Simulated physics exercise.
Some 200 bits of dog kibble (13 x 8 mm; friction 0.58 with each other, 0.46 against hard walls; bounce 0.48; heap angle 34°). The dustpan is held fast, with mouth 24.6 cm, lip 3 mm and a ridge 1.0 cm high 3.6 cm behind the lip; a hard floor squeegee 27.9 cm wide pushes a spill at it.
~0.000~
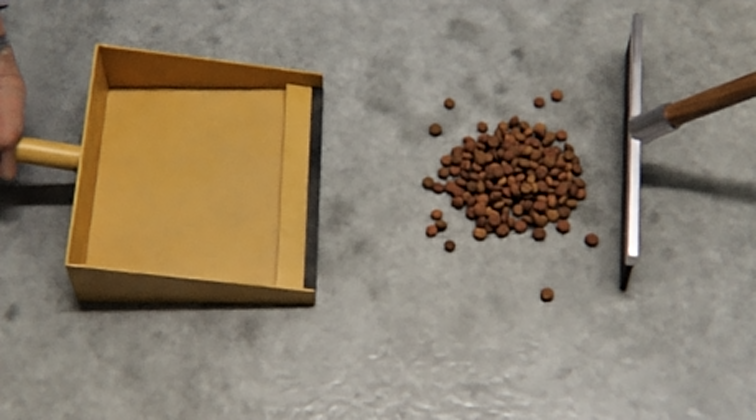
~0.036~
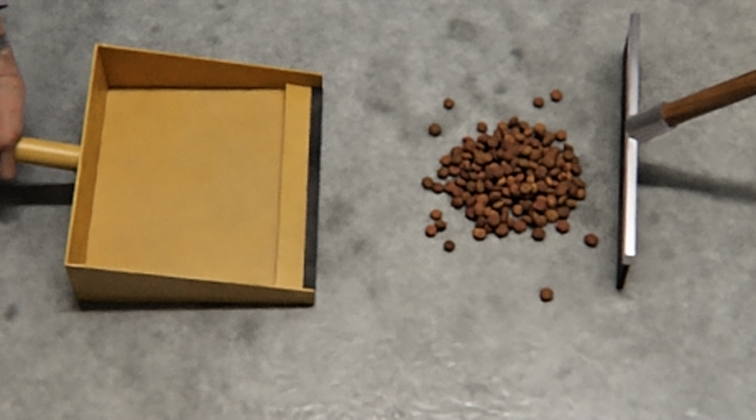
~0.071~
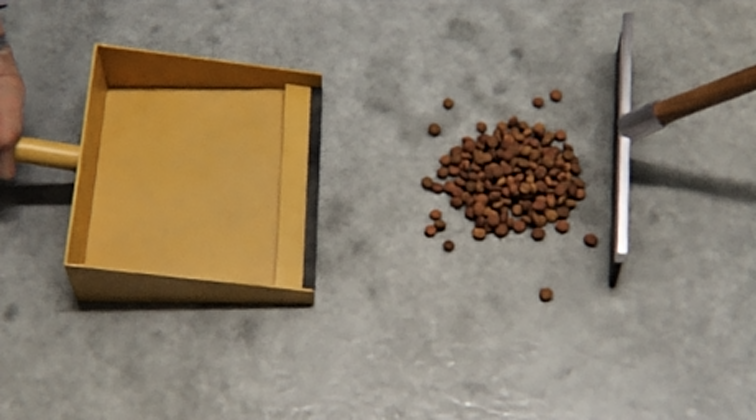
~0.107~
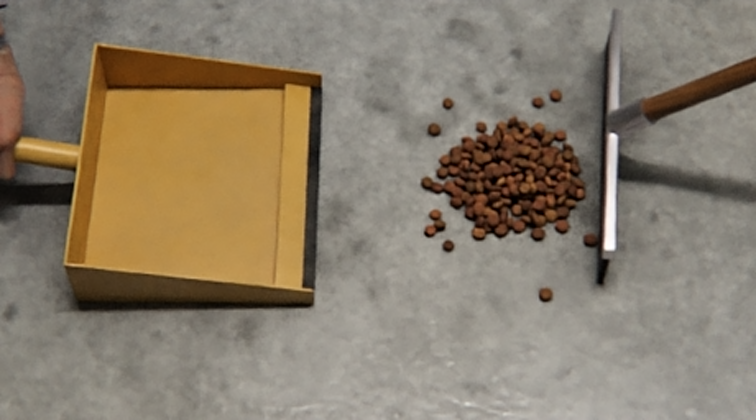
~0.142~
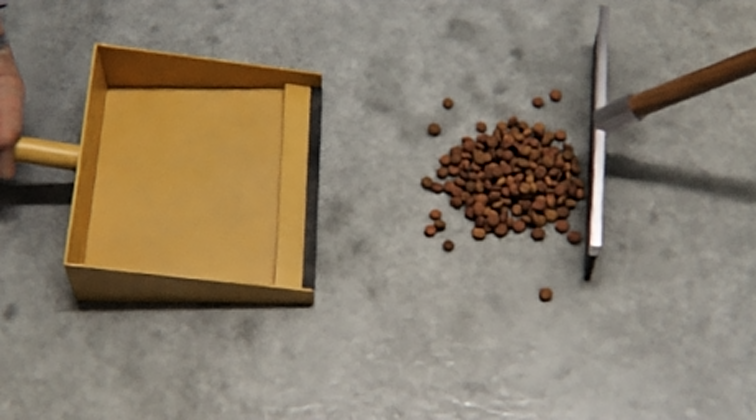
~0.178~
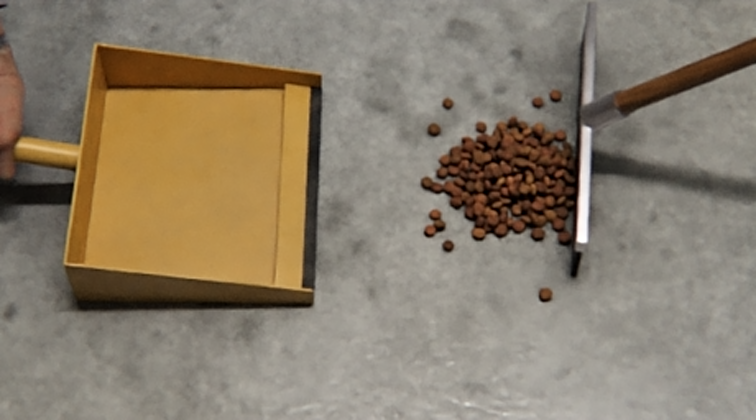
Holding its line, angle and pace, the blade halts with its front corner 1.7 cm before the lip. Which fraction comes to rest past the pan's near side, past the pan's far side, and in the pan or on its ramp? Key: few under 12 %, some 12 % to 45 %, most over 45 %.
Past the pan's near side = few, past the pan's far side = some, in the pan or on its ramp = some.
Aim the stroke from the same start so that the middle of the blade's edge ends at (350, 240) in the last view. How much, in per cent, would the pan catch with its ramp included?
Roughly 30 percent.
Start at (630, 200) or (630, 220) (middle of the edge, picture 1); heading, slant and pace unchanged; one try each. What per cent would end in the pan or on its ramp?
Some 35 and 35 per cent.
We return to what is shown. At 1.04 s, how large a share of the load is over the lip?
So far, roughly 40 per cent.
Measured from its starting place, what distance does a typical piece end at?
About 22 cm.
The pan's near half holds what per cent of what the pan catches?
Something like 10 in a hundred.
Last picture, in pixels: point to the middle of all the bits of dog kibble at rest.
At about (320, 128).
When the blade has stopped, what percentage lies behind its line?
Some 10 percent, give or take.
Then, at 0.50 s, middle of the blade 15 cm from the lip; 0 % over the lip, far side 5 %, near side 0 %.
Then, at 0.72 s, middle of the blade 7 cm from the lip; 0 % over the lip, far side 10 %, near side 0 %.
After 1.04 s, middle of the blade 3 cm from the lip; 40 % over the lip, far side 20 %, near side 0 %.
At rest (1.5 s), near side 0 %, far side 20 %, pan 40 %, in front of the lip or behind the blade 40 %.
